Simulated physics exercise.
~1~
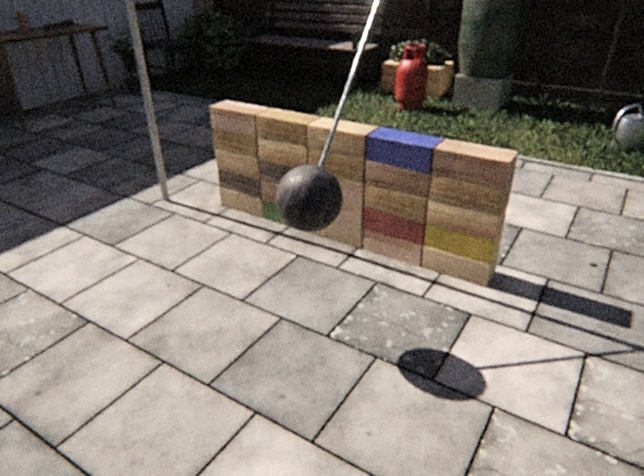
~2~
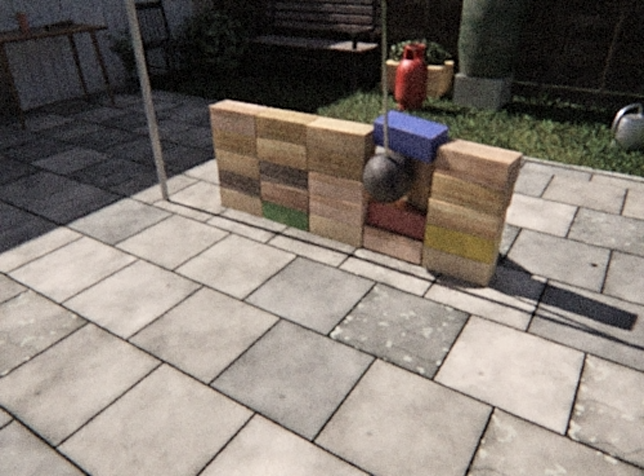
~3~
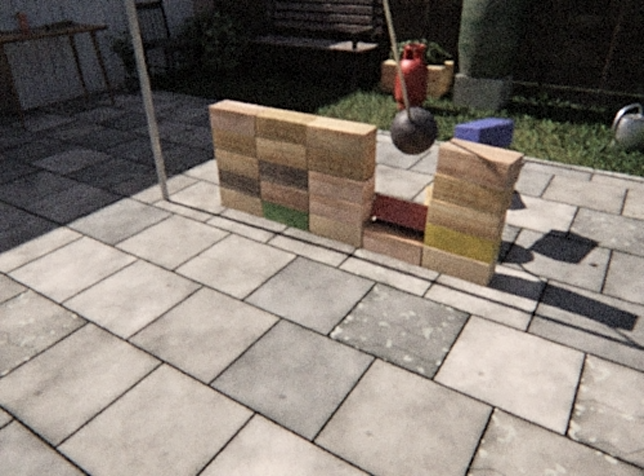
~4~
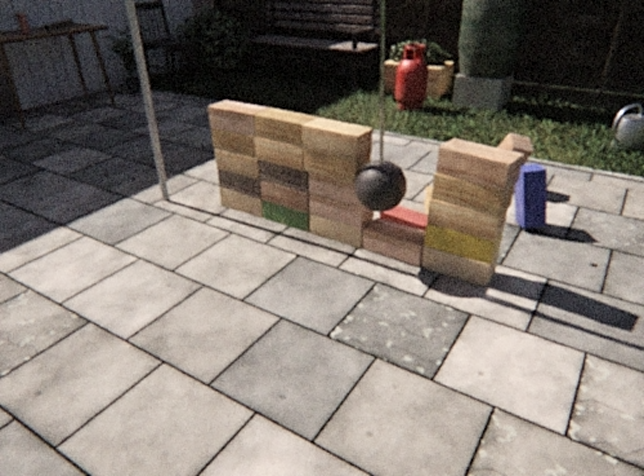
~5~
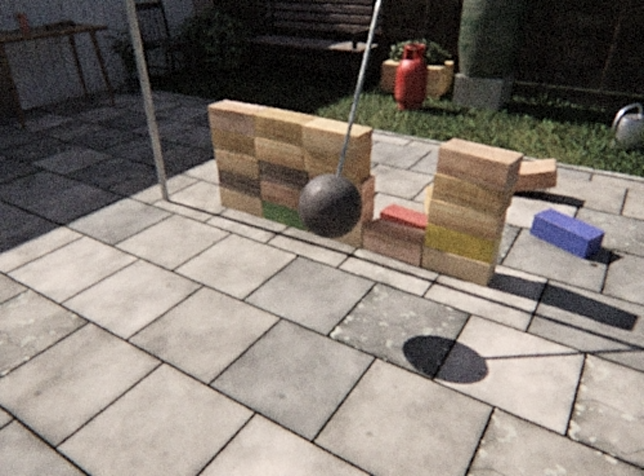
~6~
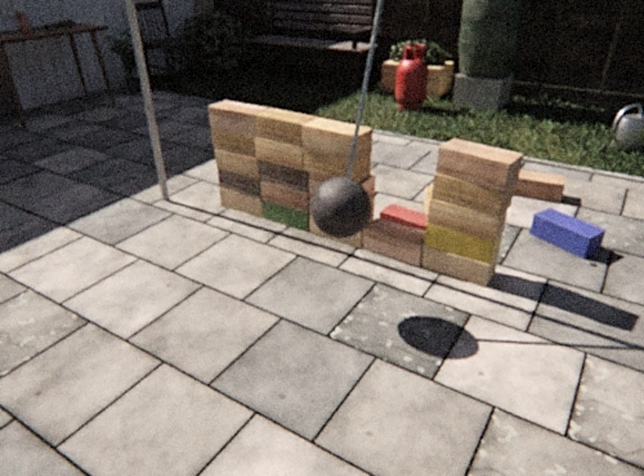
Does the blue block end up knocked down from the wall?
Yes, the blue block is knocked off the top of the wall and ends up lying on the paving behind it, to the right.
